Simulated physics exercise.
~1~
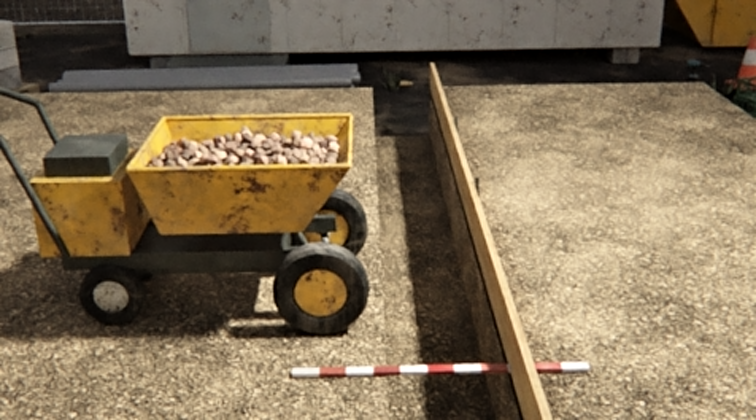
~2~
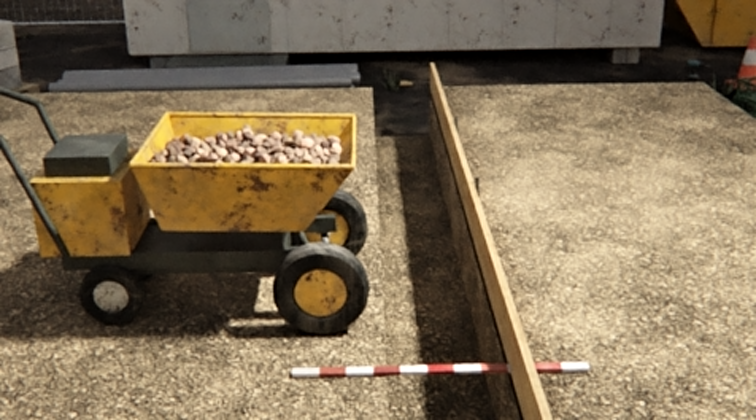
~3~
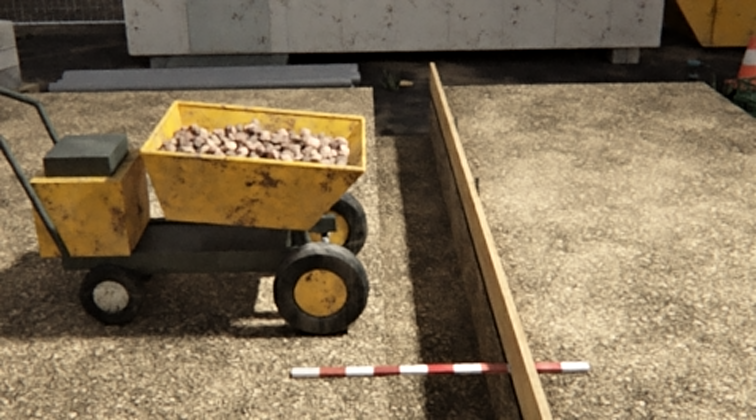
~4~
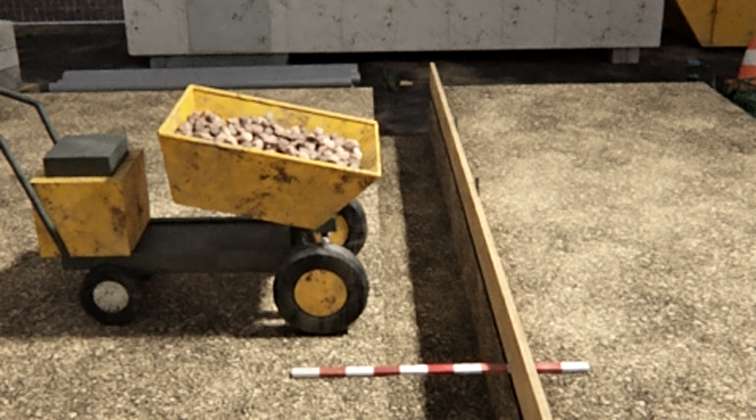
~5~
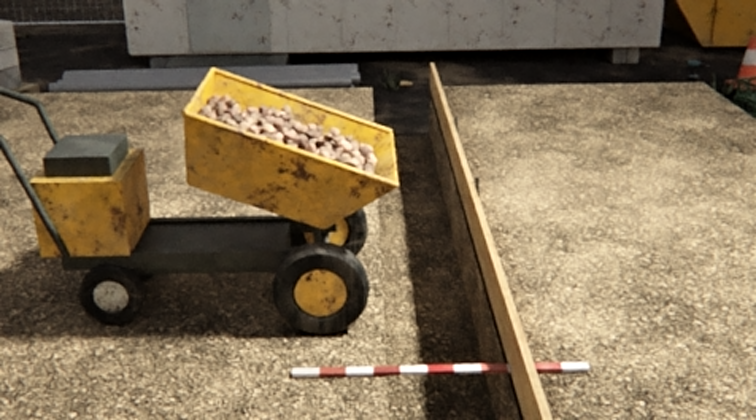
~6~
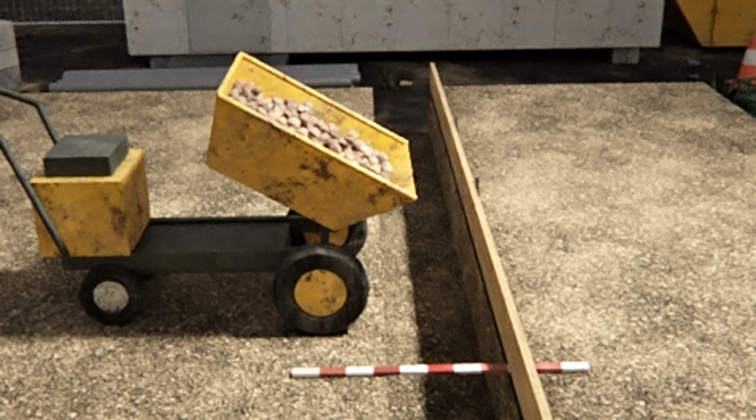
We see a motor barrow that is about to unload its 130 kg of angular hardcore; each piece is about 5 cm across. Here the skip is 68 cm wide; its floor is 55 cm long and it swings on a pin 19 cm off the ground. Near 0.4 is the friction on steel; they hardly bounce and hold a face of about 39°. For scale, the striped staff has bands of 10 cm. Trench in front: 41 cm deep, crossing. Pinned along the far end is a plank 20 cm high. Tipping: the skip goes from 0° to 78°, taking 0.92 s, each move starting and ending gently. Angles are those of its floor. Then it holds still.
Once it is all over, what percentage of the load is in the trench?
Roughly 79 percent of the load is in the trench.
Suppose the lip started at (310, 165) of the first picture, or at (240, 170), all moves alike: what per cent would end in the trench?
From the first spot near 100, from the second near 95 per cent.
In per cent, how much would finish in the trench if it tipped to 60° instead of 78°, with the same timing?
About 30%.
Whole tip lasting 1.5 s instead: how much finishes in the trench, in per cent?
Roughly 90% would finish there.
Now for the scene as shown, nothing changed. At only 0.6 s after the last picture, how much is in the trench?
Close to 20 per cent has got there by then.
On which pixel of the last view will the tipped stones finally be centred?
Somewhere around (465, 356) in the last picture.
Then, 0.3 s after the last picture the floor is at 66°, 100 % in the skip; the foremost stones are at (449, 228).
Then, 0.6 s after the last picture the floor is at 78°, 69 % in the skip, 21 % in the trench, 9 % past the trench; the foremost stones are at (562, 287).
Then, 1.0 s after the last picture the floor is at 78°, 31 % in the skip, 48 % in the trench, 21 % past the trench; the foremost stones are at (673, 286).
Then, 2.9 s after the last picture the floor is at 78°, 0 % in the skip, 79 % in the trench, 21 % past the trench; the foremost stones are at (711, 287).
